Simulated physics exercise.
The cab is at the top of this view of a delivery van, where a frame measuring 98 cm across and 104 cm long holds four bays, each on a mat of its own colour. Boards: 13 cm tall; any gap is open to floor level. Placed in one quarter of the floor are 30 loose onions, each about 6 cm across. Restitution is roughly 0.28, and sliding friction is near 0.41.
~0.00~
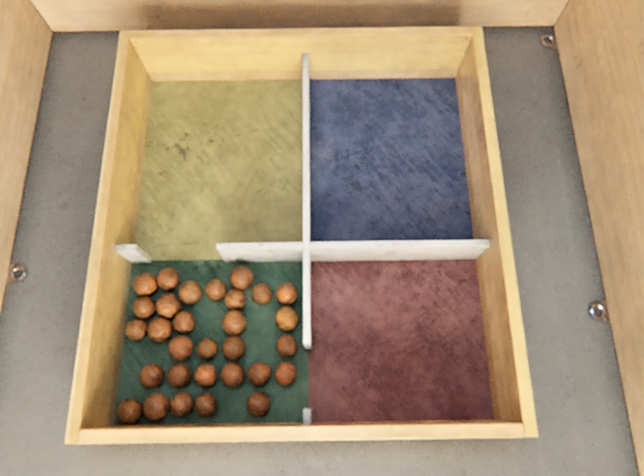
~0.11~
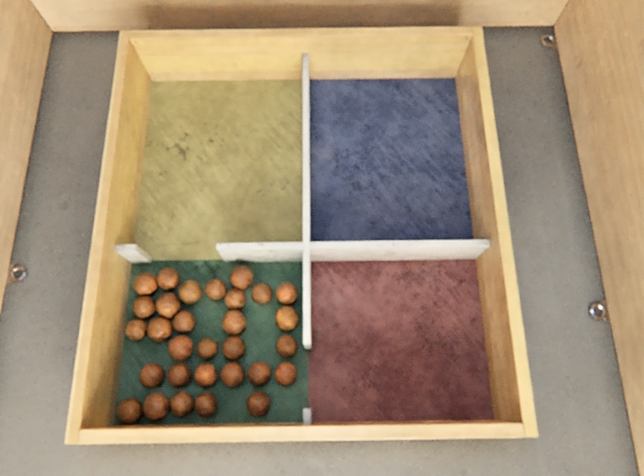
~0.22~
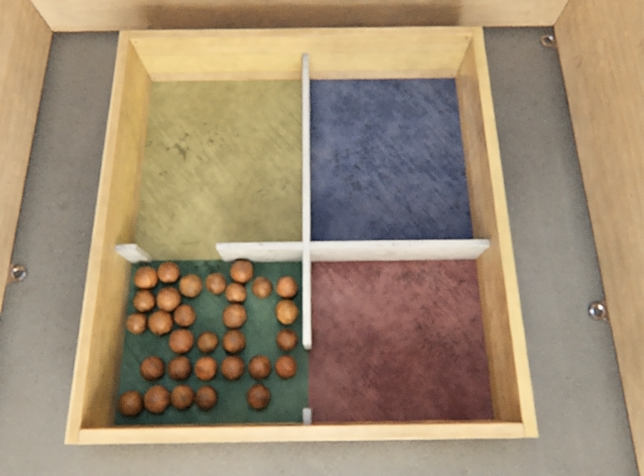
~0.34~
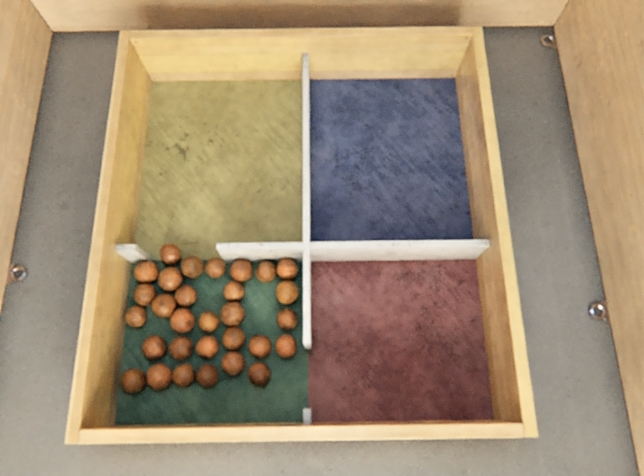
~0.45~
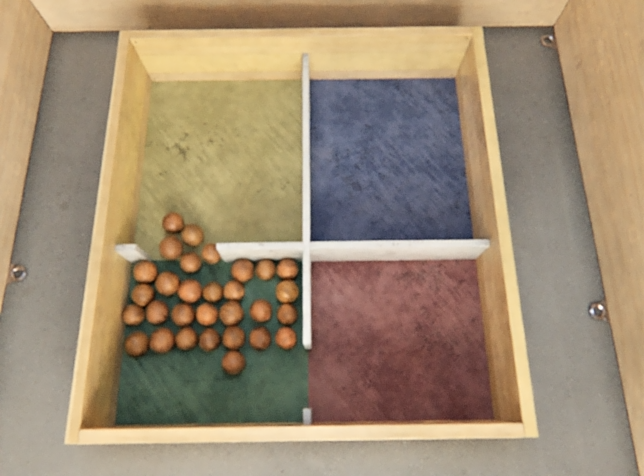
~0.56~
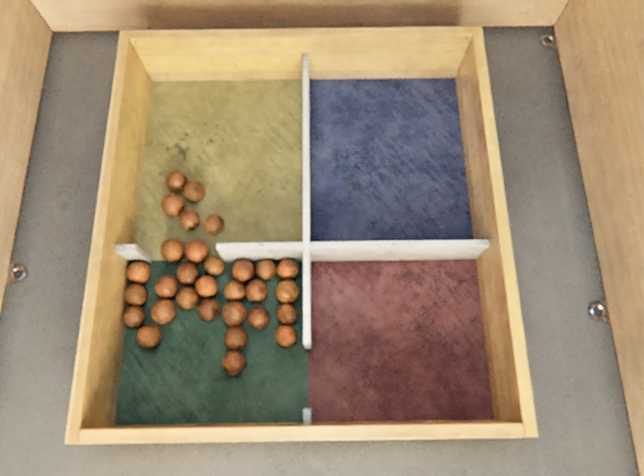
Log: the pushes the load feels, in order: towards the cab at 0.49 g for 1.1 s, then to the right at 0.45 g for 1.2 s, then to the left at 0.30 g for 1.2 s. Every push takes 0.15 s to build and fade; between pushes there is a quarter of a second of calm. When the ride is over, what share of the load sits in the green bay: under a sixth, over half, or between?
Looks like between one sixth and half ends up there.
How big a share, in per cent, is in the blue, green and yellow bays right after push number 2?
Per cent by then - blue: 0, green: 30, yellow: 60.
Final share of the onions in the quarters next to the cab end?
That works out to roughly 70 percent.
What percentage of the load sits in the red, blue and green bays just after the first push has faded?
The split is red 0, blue 0, green 40 percent.
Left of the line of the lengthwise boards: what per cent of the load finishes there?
Near enough 100 per cent, I'd say.
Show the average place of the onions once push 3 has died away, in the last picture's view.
Average position: About (161, 202).
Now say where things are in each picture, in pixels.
Middle of the blue mat (387, 161); middle of the green mat (215, 339); middle of the red mat (398, 337); middle of the yellow mat (224, 163); 30 in the green bay; the onion farthest behind, in the direction of the first push, is at (130, 411), in the first frame.
In the second frame, 30 in the green bay; the onion farthest behind, in the direction of the first push, is at (130, 410).
In the third frame, 30 in the green bay; the onion farthest behind, in the direction of the first push, is at (131, 403).
In the fourth frame, 29 in the green bay and 1 in the yellow bay; the onion farthest behind, in the direction of the first push, is at (133, 381).
In the fifth frame, 26 in the green bay and 4 in the yellow bay; the onion farthest behind, in the direction of the first push, is at (234, 362).
In the sixth frame, 23 in the green bay and 7 in the yellow bay; the onion farthest behind, in the direction of the first push, is at (234, 362).
After push 1 (1.34 s), 13 in the green bay and 17 in the yellow bay.
After push 2 (2.79 s), 1 in the red bay, 10 in the green bay and 19 in the yellow bay.
After push 3 (4.24 s), 10 in the green bay and 20 in the yellow bay.
When it is over (at 4.56 s), 10 in the green bay and 20 in the yellow bay. Asked share, 10 of 30, 33 per cent.
